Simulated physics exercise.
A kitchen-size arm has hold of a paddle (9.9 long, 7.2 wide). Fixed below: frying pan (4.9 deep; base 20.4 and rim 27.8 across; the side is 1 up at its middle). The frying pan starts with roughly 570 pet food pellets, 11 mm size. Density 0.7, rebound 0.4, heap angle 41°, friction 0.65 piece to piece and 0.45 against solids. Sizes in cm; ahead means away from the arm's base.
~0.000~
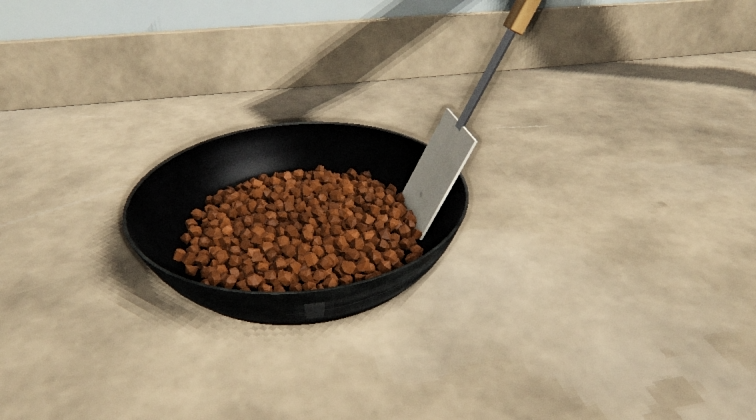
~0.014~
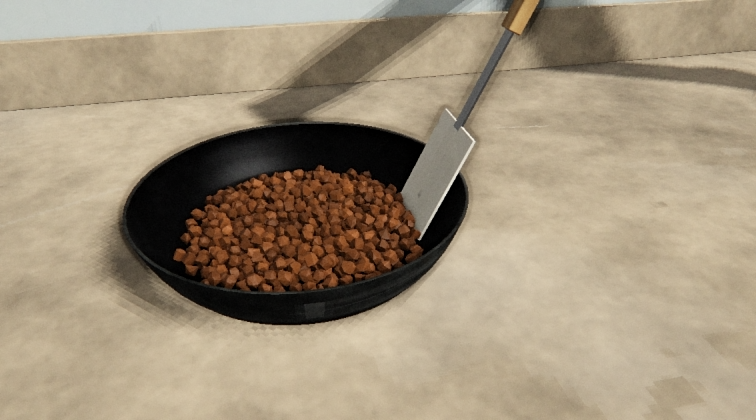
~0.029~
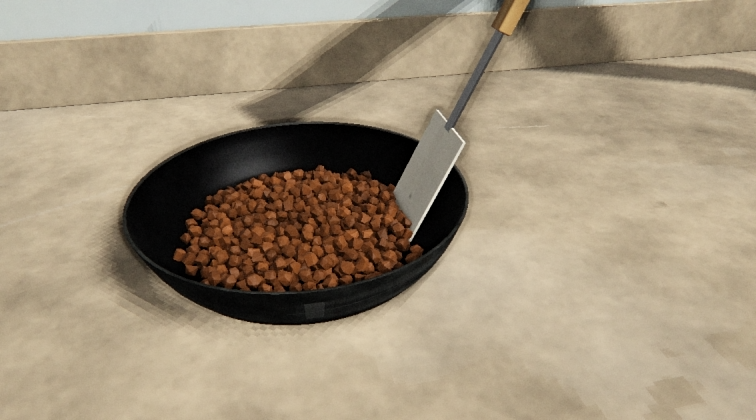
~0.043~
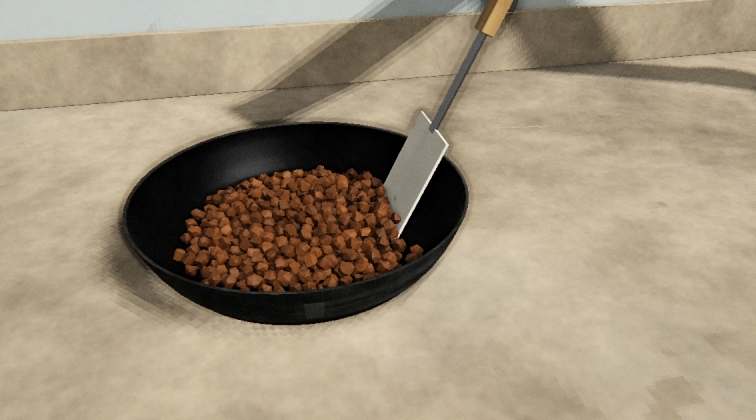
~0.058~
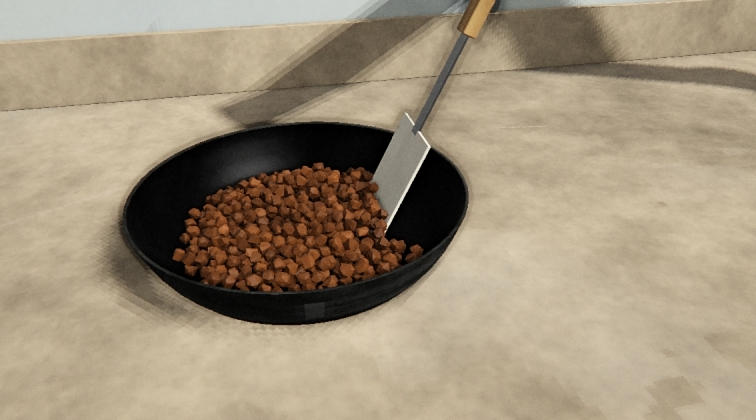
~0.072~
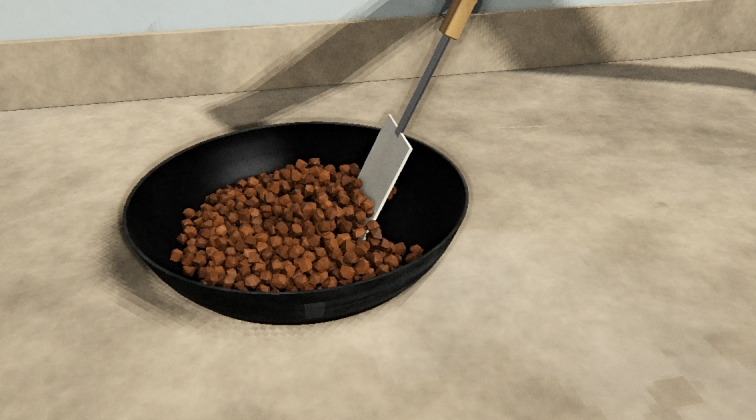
A flat metal paddle with a wooden handle slid slowly leftward through a black frying pan of brown pellets, pushing those on the right side into a slightly higher heap.
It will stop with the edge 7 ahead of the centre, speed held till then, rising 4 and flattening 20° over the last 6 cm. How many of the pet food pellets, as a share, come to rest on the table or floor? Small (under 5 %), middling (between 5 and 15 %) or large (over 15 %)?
Share on the table or floor: Middling (between 5 and 15 %).
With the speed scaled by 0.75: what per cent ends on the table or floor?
About 0 per cent.
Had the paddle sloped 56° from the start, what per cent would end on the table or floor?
In that case some 10 per cent.
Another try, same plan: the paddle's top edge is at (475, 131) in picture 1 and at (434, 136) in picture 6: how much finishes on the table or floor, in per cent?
About 0 per cent.
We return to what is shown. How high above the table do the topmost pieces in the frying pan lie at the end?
About 5.5 cm.
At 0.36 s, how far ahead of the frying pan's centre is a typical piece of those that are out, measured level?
Some 22 cm.
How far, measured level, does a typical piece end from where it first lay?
About 4 cm.
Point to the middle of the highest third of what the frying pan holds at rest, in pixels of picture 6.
Near (192, 224).
After 0.11 s, sloping 64°, highest piece 6 above the table; 566 in the frying pan.
After 0.14 s, sloping 57°, highest piece 7 above the table; 566 in the frying pan.
After 0.36 s, sloping 44°, highest piece 6 above the table; 511 in the frying pan, 52 on the table or floor, 3 on the blade or in flight.
After 1.41 s, sloping 44°, highest piece 5 above the table; 511 in the frying pan, 55 on the table or floor.
At rest, 511 in the frying pan, 55 on the table or floor. That is 10 % on the table or floor.
